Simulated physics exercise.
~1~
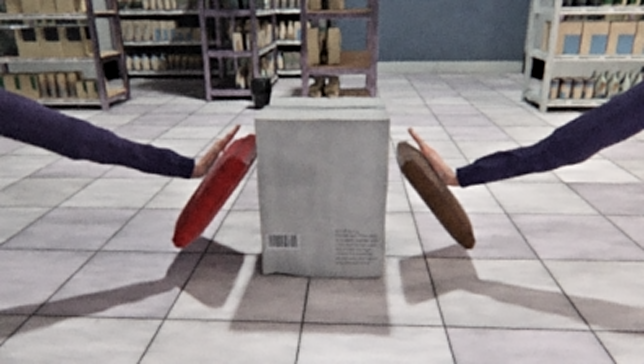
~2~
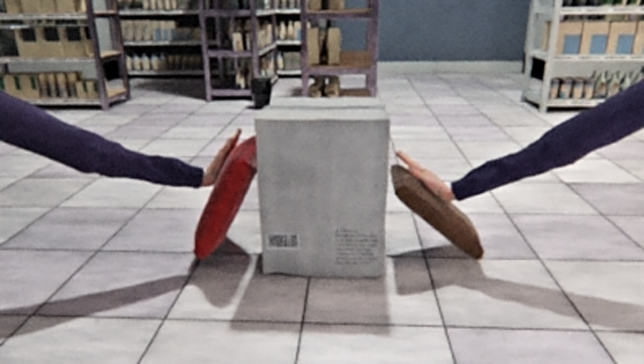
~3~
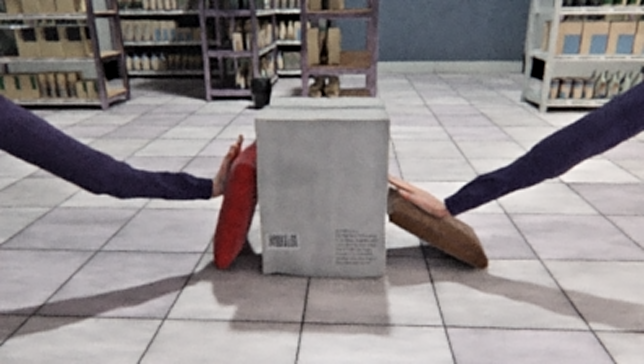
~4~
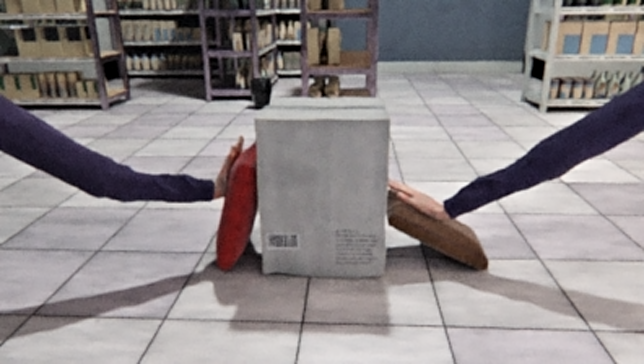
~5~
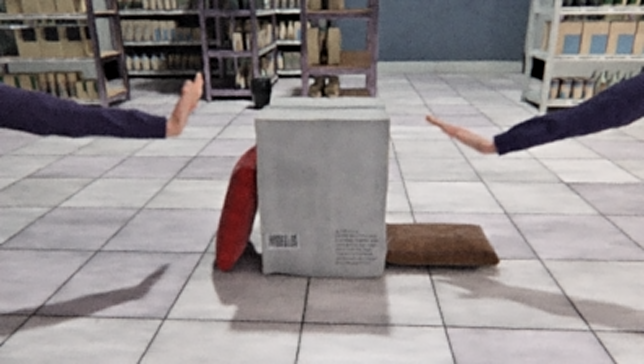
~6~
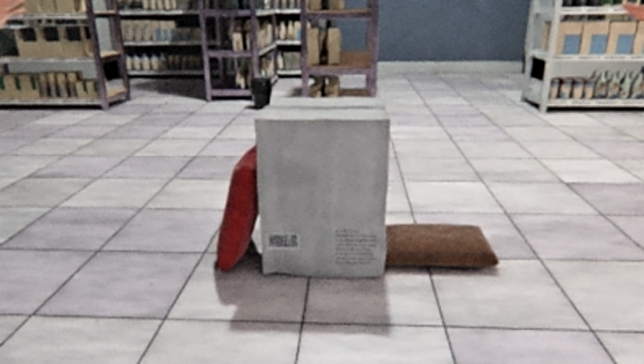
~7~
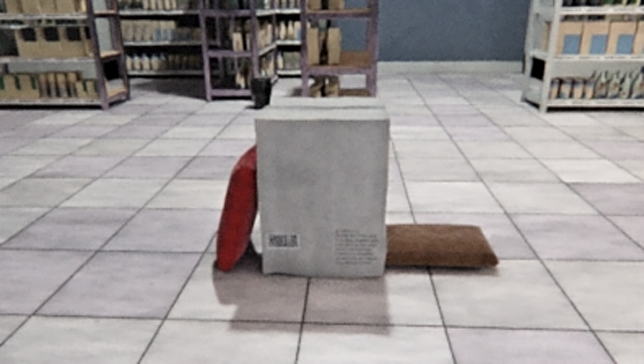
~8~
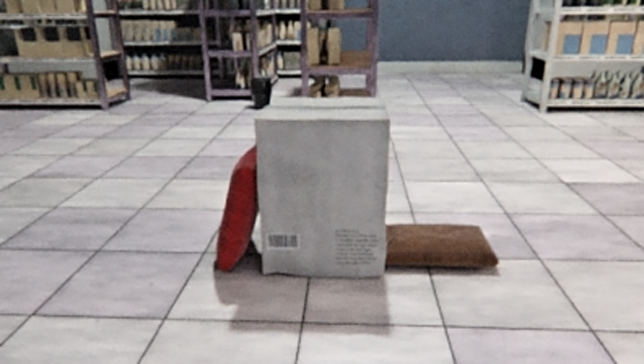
At first, two hands hold a red soft bag and a brown soft bag tilted near the left and right sides of a white box on a tiled floor. The hands move both bags inward and down until they lean against the box, the red one steeply and the brown one at a lower slant. The hands then let go and draw back. The red bag keeps its lean, while the brown bag drops flat onto the floor. With the arms gone, the red bag remains propped on the left and the brown bag lies flat on the right.
